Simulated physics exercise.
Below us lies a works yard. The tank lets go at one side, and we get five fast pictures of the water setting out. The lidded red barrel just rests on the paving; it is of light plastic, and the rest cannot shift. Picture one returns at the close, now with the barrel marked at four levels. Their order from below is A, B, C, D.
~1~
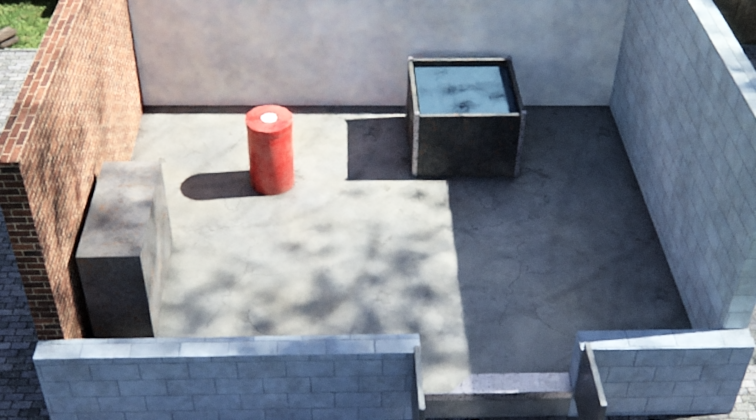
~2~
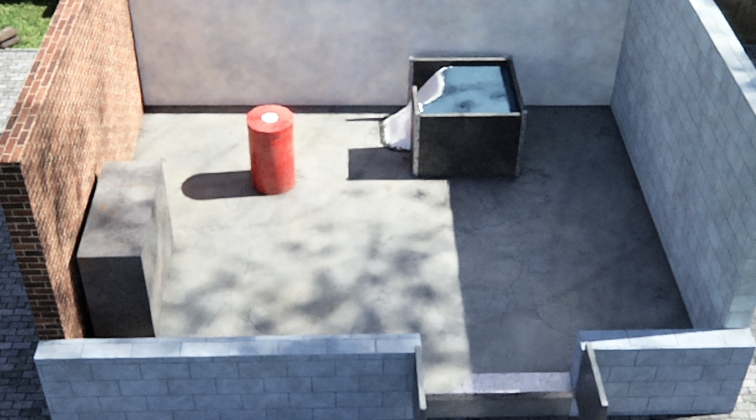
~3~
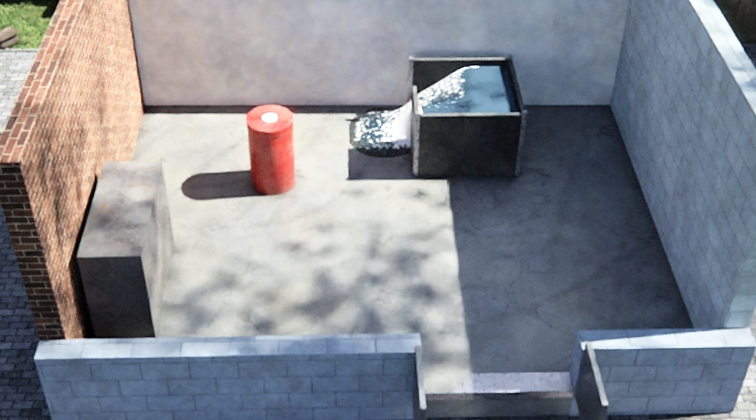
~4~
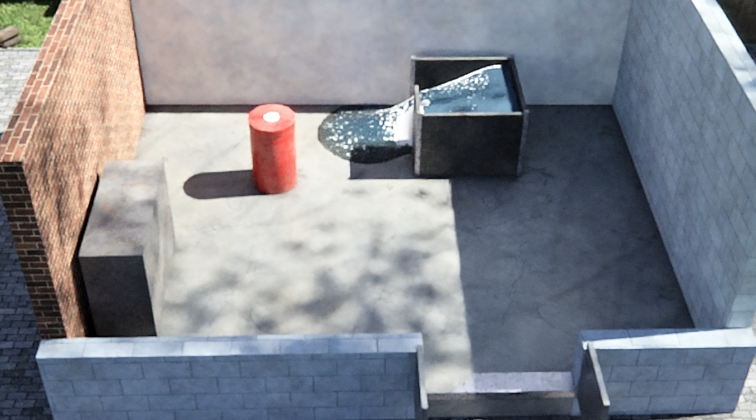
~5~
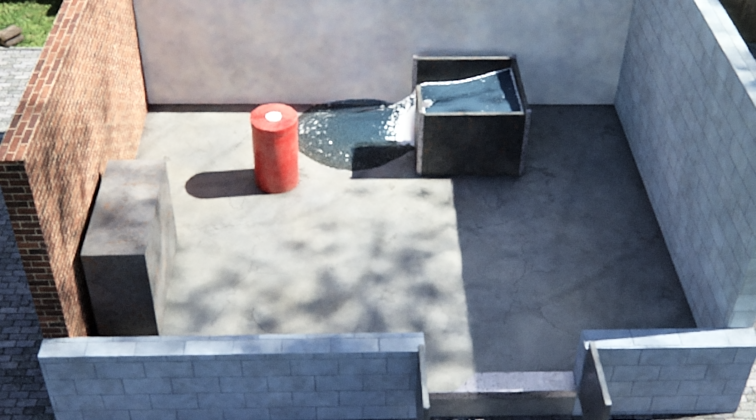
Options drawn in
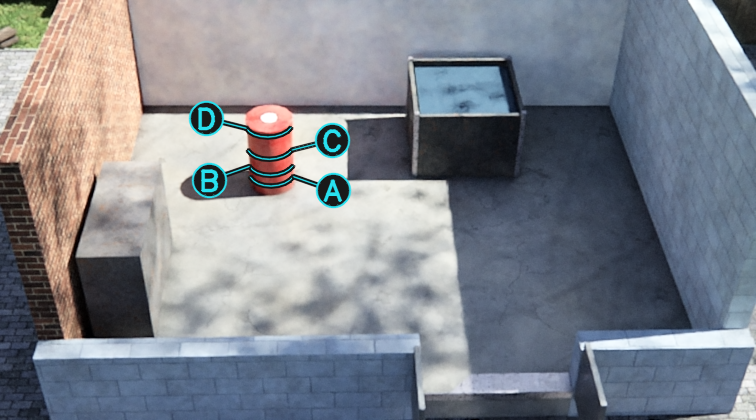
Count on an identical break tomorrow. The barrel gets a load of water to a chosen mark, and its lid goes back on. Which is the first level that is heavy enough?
Choose A.
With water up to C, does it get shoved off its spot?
No, not at all.
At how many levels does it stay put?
All of them.
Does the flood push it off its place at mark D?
No.
On the marked copy, A at (271, 186); B at (270, 175); C at (269, 159); D at (267, 137); from the bottom up A, B, C, D.
With A, it shifts by a finger or two and stays.
With B, it does not move.
With C, it does not move.
With D, it does not move.
